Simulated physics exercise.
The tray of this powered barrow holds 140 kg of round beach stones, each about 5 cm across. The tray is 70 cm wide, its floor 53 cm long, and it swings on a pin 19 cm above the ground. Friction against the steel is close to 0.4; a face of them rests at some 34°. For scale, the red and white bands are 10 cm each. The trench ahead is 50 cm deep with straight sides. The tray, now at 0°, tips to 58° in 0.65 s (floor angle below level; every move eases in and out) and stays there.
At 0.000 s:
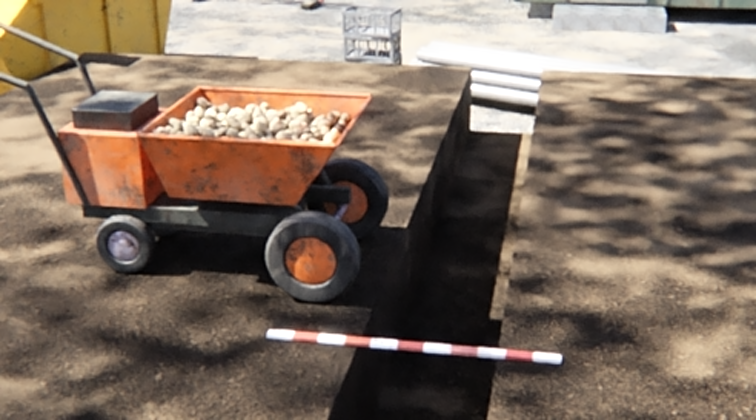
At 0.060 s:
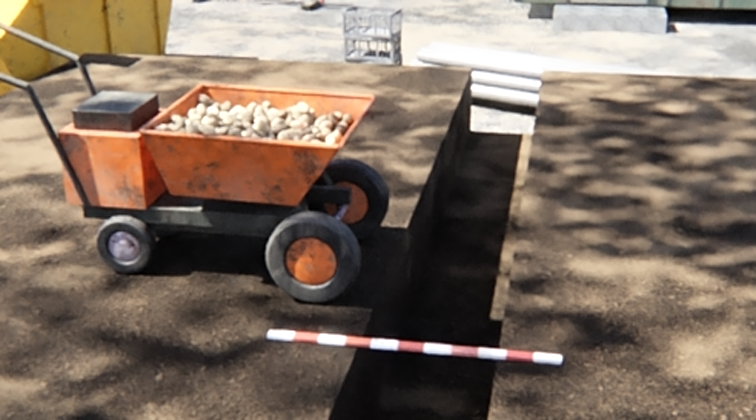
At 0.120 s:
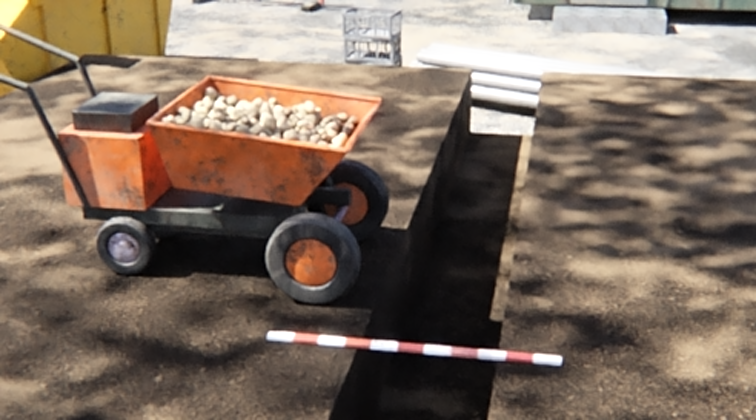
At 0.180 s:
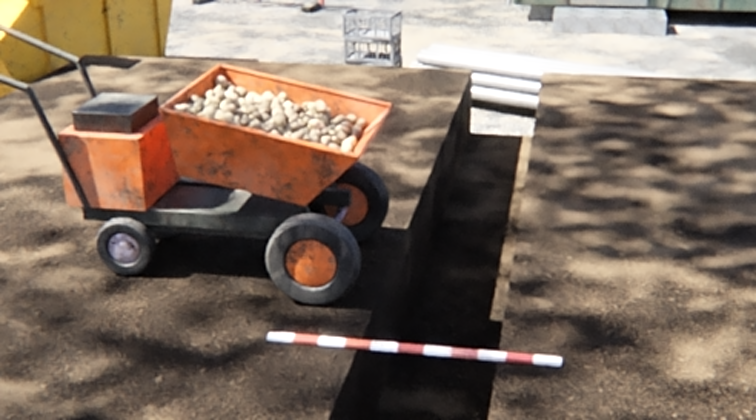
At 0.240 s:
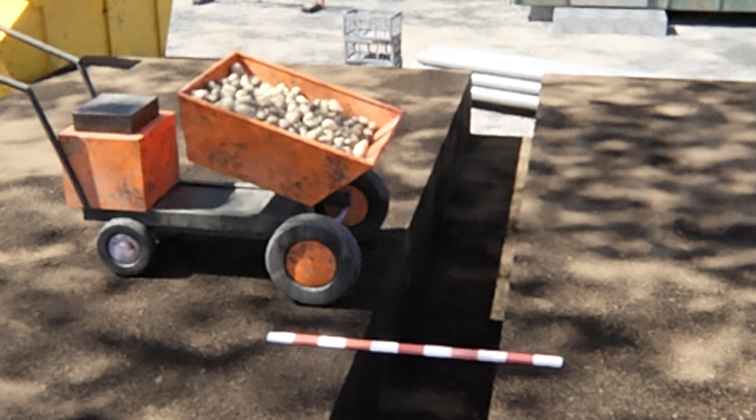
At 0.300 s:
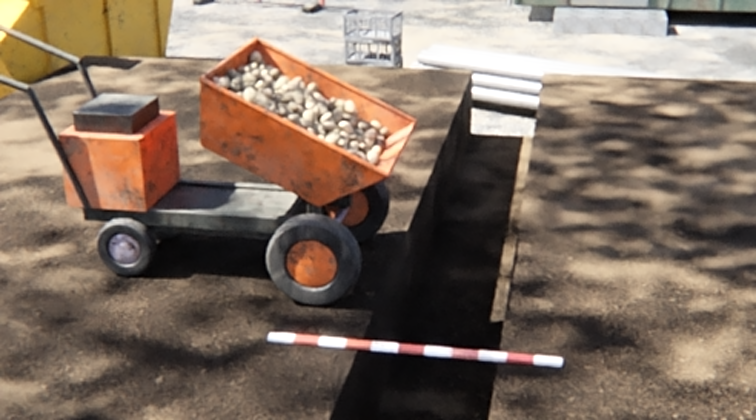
The orange tray of a small powered barrow tilting down to the right, its load of round stones raised beside a straight-sided trench.
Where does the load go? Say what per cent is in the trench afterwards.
Roughly 41 per cent ends in the trench.
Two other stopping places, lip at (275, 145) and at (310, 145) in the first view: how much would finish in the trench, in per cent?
Near 70 per cent from the first place, 55 from the second.
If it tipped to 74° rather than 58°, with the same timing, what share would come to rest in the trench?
In that case some 50 per cent.
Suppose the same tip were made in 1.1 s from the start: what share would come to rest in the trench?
In that case some 55 per cent.
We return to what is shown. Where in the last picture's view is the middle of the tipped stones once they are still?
Their middle is at about (500, 365).
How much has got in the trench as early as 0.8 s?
About 10 per cent by then.
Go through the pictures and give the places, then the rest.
In the first frame, the tray is at 0°, its lip at (335, 146); the top of the load is at (239, 114).
In the second frame, lip at (338, 147), floor tilted 1°, highest stones at (219, 112); the stones move at 0.3 m/s on average.
In the third frame, the tray is at 5°, its lip at (347, 151); the top of the load is at (214, 105); the stones move at 0.7 m/s on average.
In the fourth frame, the tray is at 11°, its lip at (359, 157); the top of the load is at (222, 94); the stones move at 0.9 m/s on average.
In the fifth frame, the tray is at 18°, its lip at (373, 165); the top of the load is at (237, 81); the stones move at 1.1 m/s on average.
In the sixth frame, lip at (388, 176), floor tilted 26°, highest stones at (251, 69); the stones move at 1.2 m/s on average.
After 0.5 s the floor is at 49°; 100 % in the tray; the foremost stones are at (408, 185).
After 0.8 s the floor is at 58°; 88 % in the tray, 12 % in the trench; the foremost stones are at (501, 229).
After 1.1 s the floor is at 58°; 46 % in the tray, 22 % in the trench, 32 % past the trench; the foremost stones are at (654, 290).
After 3.0 s the floor is at 58°; 27 % in the tray, 41 % in the trench, 32 % past the trench; the foremost stones are past the picture's edge.
